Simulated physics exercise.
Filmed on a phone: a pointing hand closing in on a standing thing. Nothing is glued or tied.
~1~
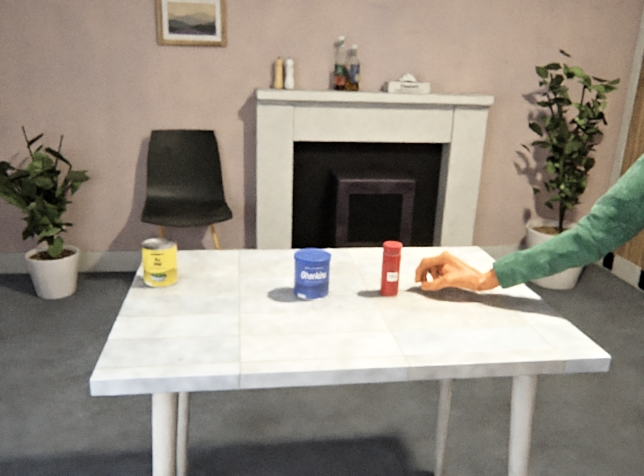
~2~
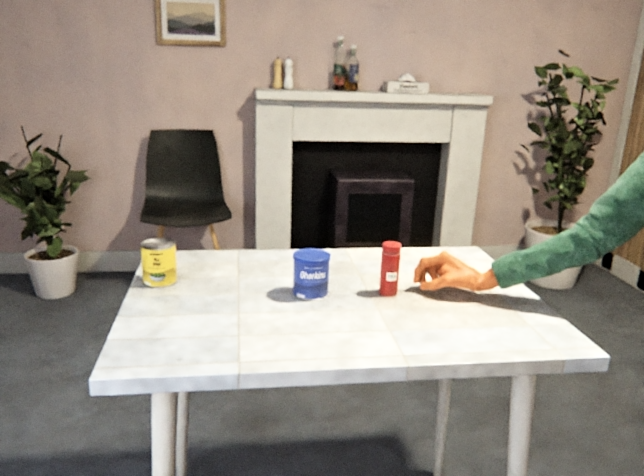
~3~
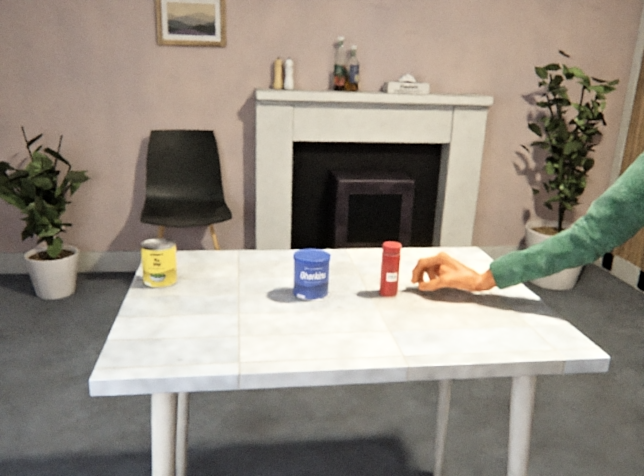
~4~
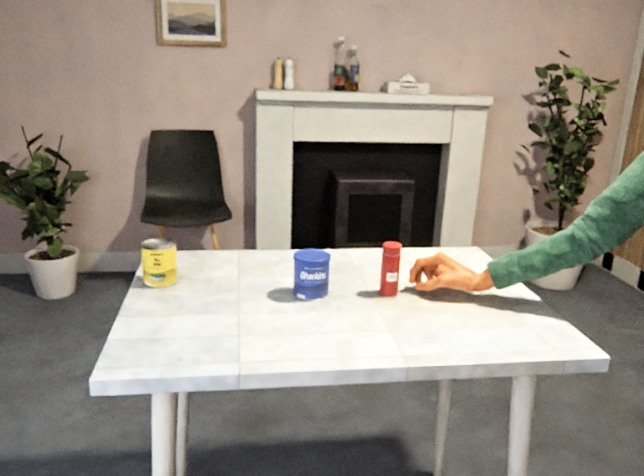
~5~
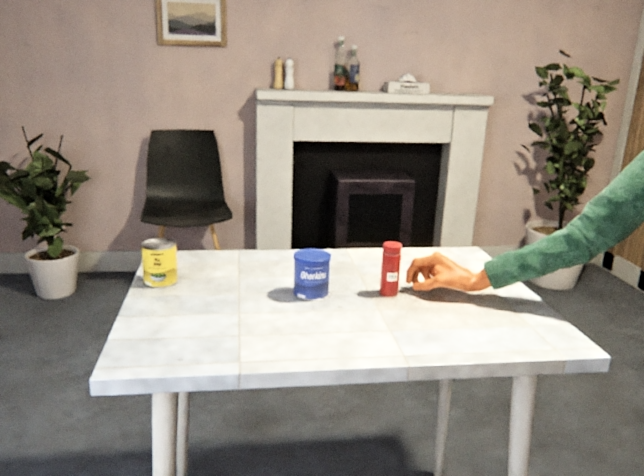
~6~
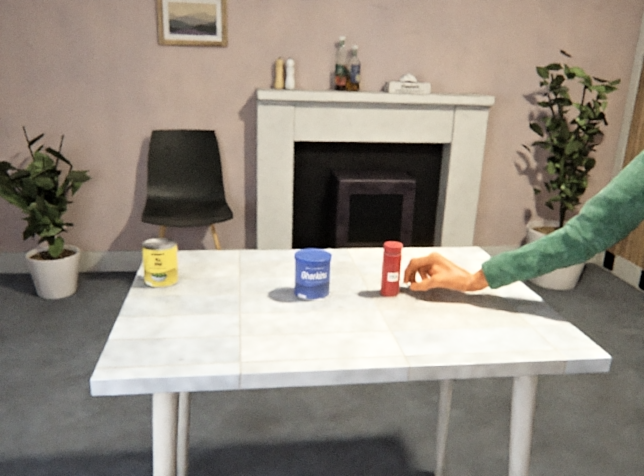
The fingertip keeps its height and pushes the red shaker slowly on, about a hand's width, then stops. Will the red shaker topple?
The red shaker keeps standing.
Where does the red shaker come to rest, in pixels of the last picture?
Around (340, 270).
Then, 0.40 s past the last view, red shaker displaced a little near (382, 269).
Then, 0.70 s past the last view, red shaker displaced about its own width near (369, 269).
Then, 1.00 s past the last view, red shaker displaced well along near (356, 270).
Then, 1.40 s past the last view, red shaker displaced well along near (340, 270).
Finally, moved from the start, red shaker. Final places as the last picture's camera would see them, red shaker near (340, 270).
